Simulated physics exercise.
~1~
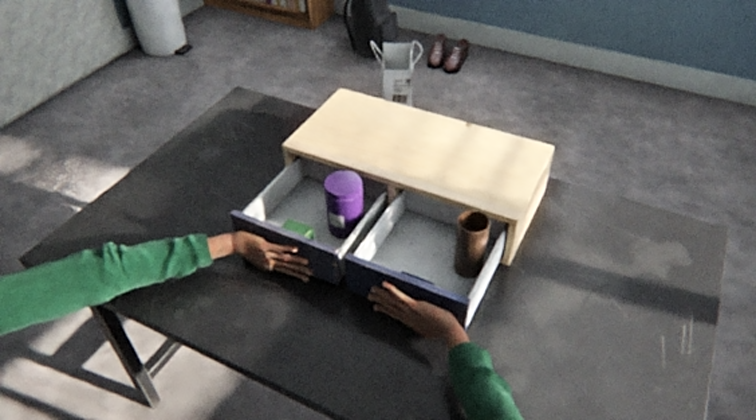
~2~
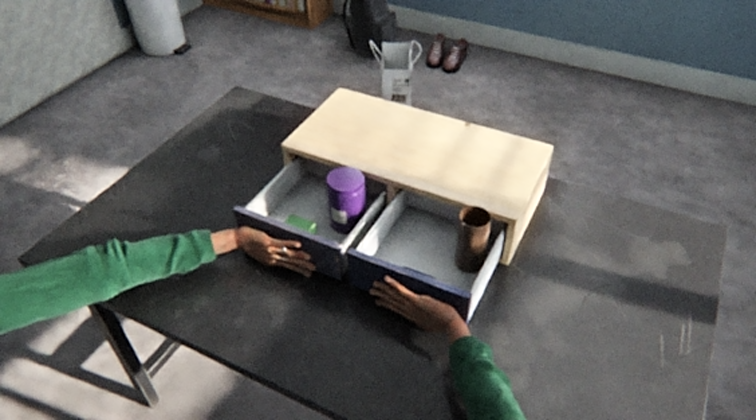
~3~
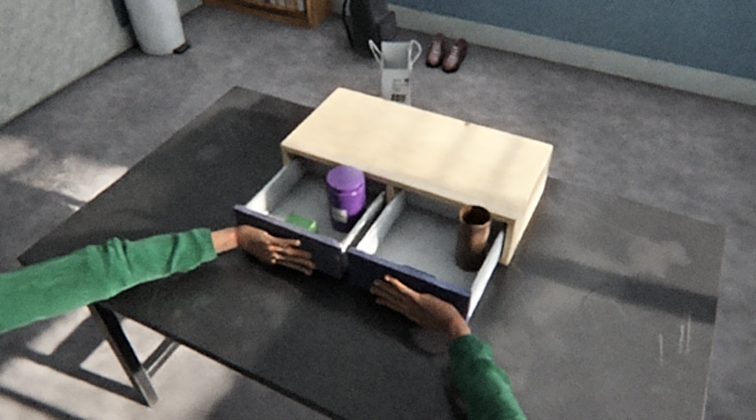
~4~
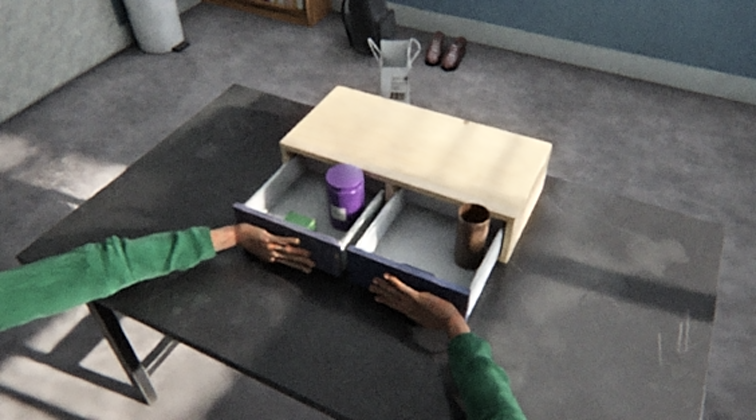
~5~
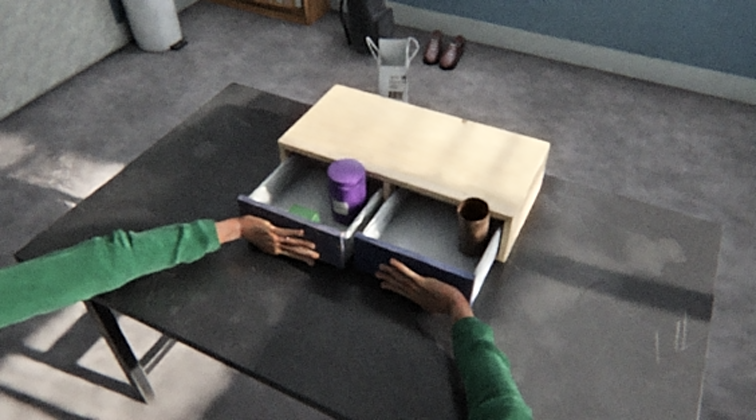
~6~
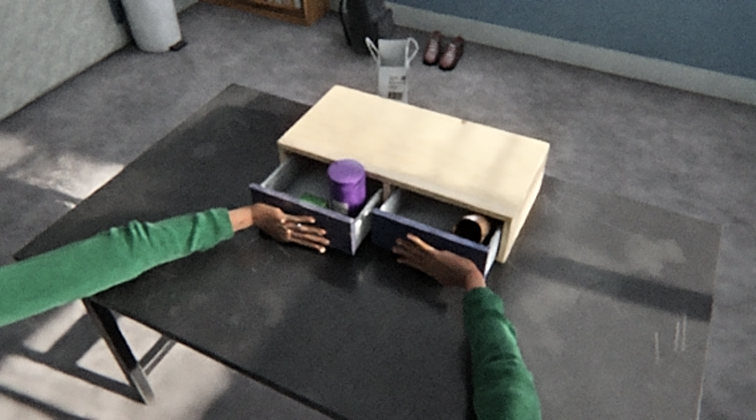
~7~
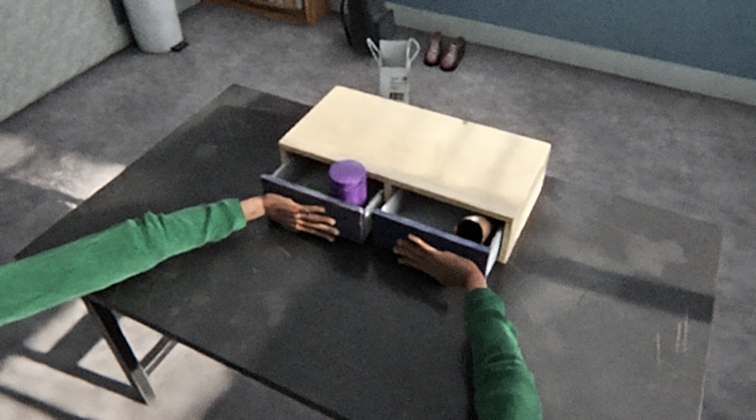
Two hands in green sleeves pushed both open drawers of a small wooden chest inward together, and the brown cup in the right one tipped onto its side while the purple container stayed upright, leaving both drawers stuck partly open.
